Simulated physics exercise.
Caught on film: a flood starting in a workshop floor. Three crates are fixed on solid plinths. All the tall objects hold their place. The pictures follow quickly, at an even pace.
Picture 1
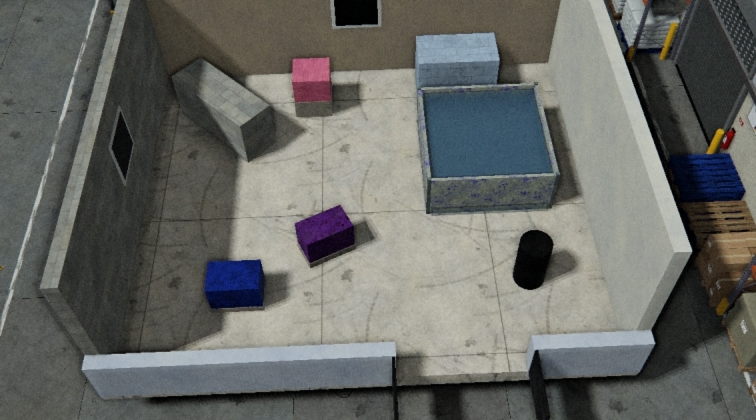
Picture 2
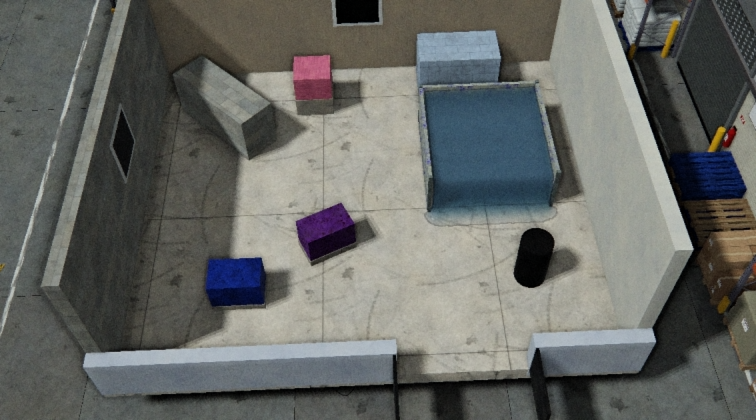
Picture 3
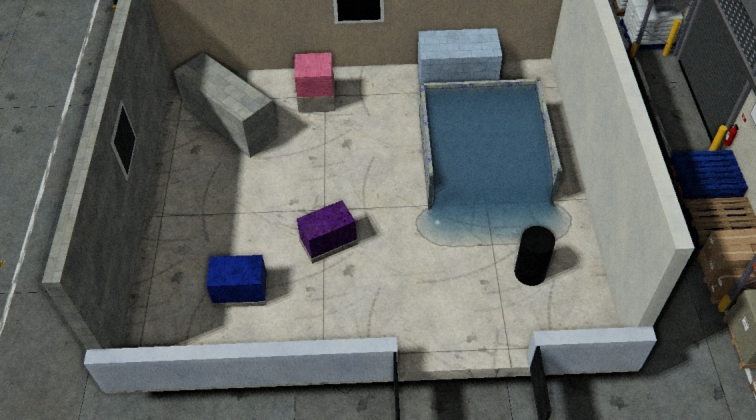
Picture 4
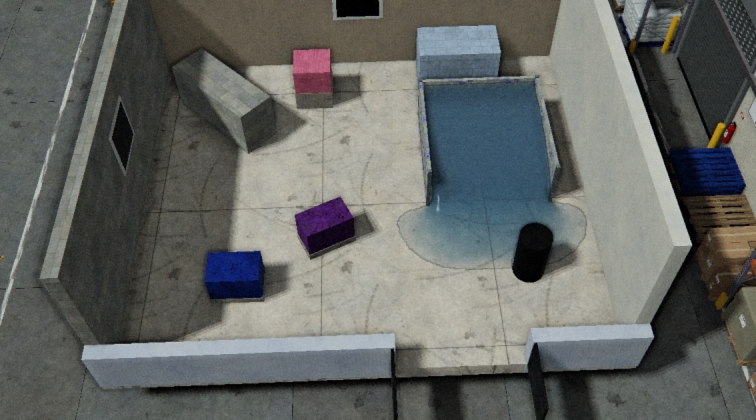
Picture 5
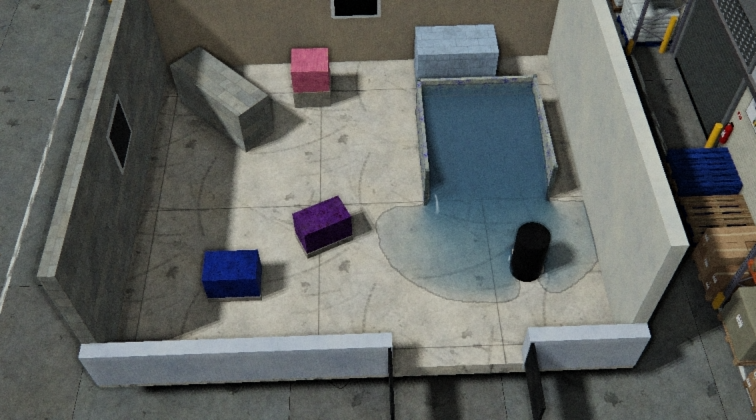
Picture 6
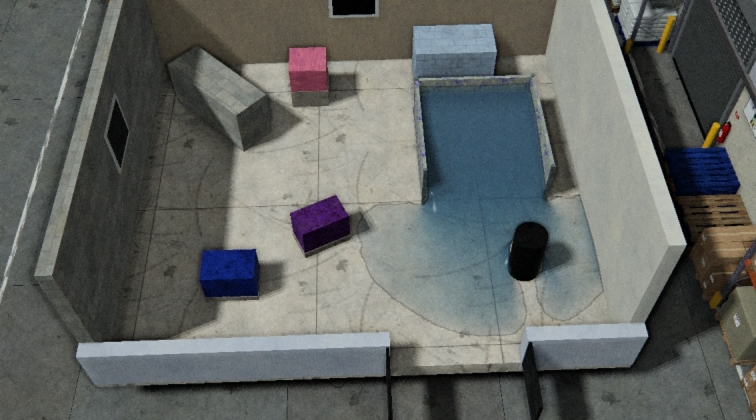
The clip opens on a walled workshop floor with coloured blocks, a dark cylinder and a tank of still blue water at the right. The tank's near side opens and water pours out, spreading across the pale floor toward the viewer and around the cylinder, while the blocks stay put.
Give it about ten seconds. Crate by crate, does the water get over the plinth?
In the end: The purple crate stays dry; the blue crate gets wet; the pink crate stays dry.
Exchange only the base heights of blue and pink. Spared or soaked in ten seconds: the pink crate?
My reading: Pink escapes it.
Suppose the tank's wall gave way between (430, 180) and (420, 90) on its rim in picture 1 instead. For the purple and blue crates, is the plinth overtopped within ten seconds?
In short: The purple one is wetted, the blue one is wetted.
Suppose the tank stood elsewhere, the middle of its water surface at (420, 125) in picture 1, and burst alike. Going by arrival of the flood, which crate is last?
That is the crate marked pink.
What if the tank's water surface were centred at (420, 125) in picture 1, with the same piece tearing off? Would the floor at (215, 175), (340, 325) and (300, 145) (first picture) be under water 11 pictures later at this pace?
In turn: Not flooded, awash, free of water.
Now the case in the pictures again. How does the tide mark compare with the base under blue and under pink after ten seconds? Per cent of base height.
In turn 150 and 10 per cent.
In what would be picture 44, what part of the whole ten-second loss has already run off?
Near 90 in a hundred.
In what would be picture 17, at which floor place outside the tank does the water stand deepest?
At about (601, 346).
A moment on, water covers 30 % of the floor; the purple crate water round its plinth, the blue crate not reached, the pink crate not reached.
Next, water covers 35 % of the floor; the purple crate water round its plinth, the blue crate water round its plinth, the pink crate not reached.
Then, water covers 40 % of the floor; the purple crate water round its plinth, the blue crate water round its plinth, the pink crate not reached.
Later, water covers 65 % of the floor; the purple crate water round its plinth, the blue crate water round its plinth, the pink crate not reached.
In the end, water covers 90 % of the floor; the purple crate stayed above the water, the blue crate was topped, the pink crate stayed above the water.
